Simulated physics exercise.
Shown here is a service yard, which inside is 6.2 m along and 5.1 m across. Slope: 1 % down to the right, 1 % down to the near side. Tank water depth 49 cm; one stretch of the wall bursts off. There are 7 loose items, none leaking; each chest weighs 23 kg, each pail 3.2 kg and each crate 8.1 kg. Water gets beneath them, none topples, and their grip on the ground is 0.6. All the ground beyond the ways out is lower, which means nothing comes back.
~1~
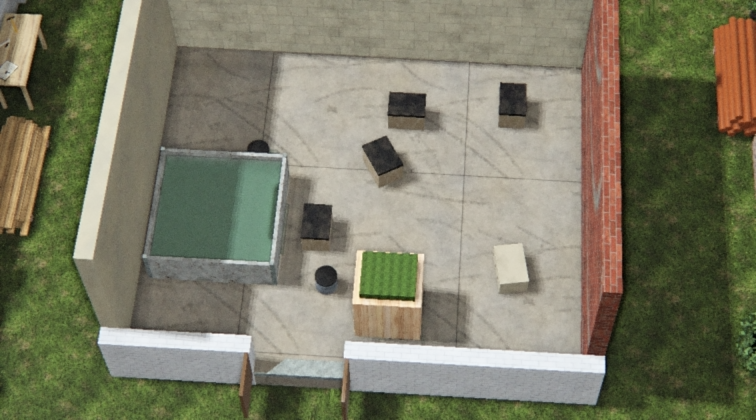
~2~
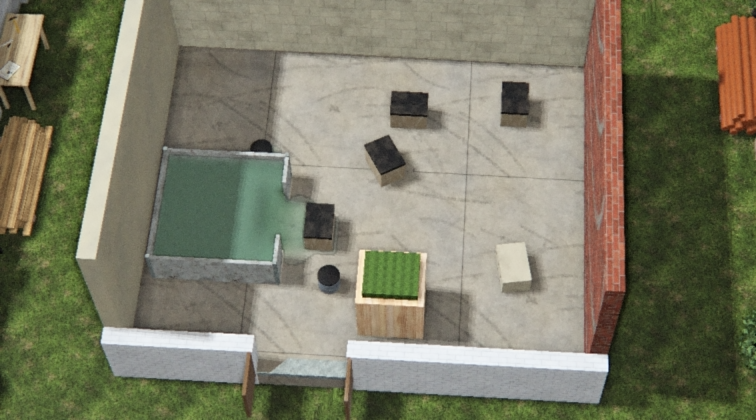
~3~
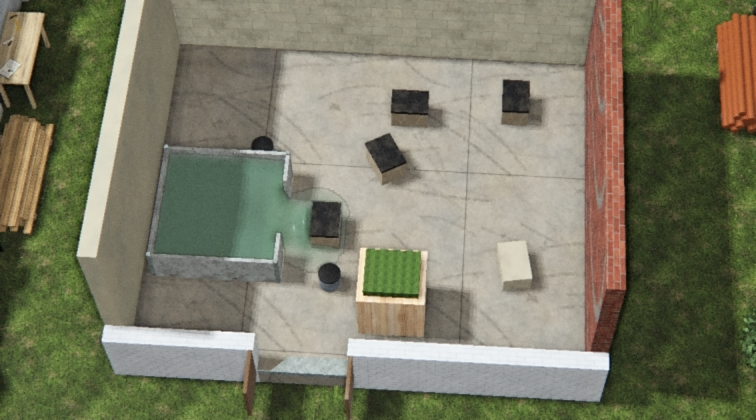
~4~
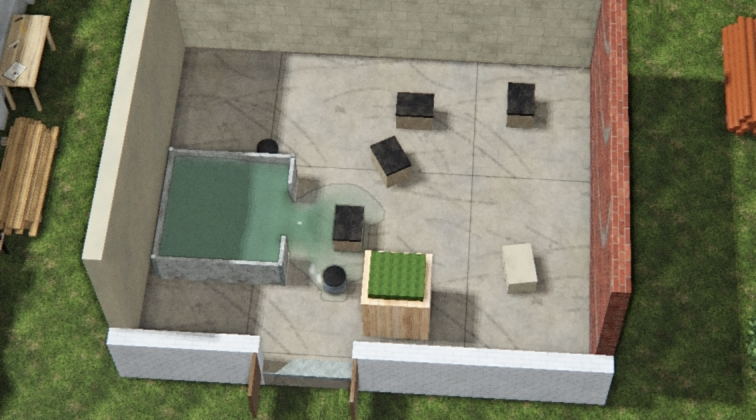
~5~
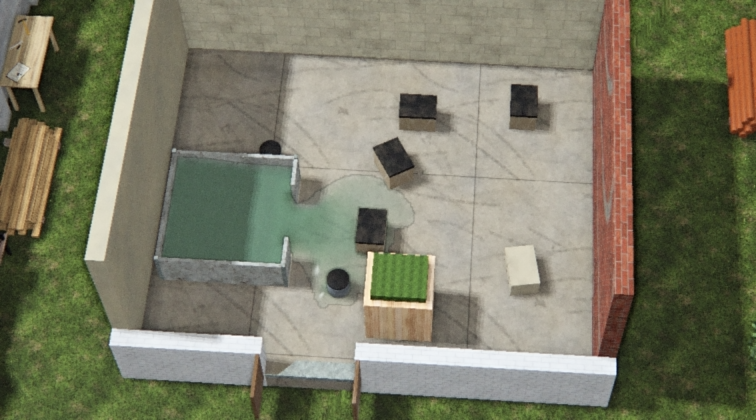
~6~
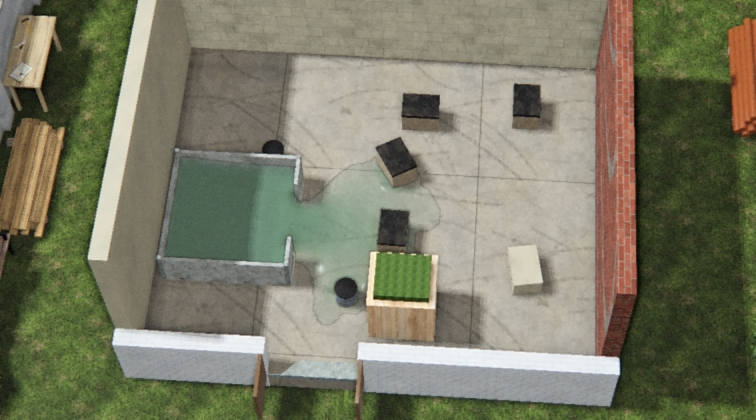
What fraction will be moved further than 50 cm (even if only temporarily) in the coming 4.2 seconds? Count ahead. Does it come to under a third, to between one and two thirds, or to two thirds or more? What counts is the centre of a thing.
Between one and two thirds.
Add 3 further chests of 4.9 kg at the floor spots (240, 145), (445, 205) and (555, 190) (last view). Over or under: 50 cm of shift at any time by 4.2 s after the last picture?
First stays inside, second goes beyond, third goes beyond.
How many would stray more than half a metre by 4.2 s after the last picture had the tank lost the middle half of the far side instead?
Count: 0.
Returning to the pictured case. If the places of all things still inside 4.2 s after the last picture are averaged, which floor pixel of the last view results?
Roughly at (461, 171).
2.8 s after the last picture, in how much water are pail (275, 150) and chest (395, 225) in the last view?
Some 0 cm at the first, some 10 cm at the second.
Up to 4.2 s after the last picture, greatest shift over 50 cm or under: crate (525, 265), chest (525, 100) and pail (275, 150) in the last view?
In order: Farther, not as far and not as far.
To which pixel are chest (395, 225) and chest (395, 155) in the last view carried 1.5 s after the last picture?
Somewhere about (524, 235) and (417, 141).
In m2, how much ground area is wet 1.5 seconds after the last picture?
About 18 m2 is covered.
Then, 0.4 s after the last picture 2 of 7 are over 50 cm from their spots; 0 afloat.
Then, 1.5 s after the last picture 3 of 7 are over 50 cm from their spots; 0 afloat.
Then, 2.8 s after the last picture 3 of 7 are over 50 cm from their spots; 1 afloat.
Then, 4.2 s after the last picture 3 of 7 are over 50 cm from their spots, and 3 have been at some point; 1 afloat.
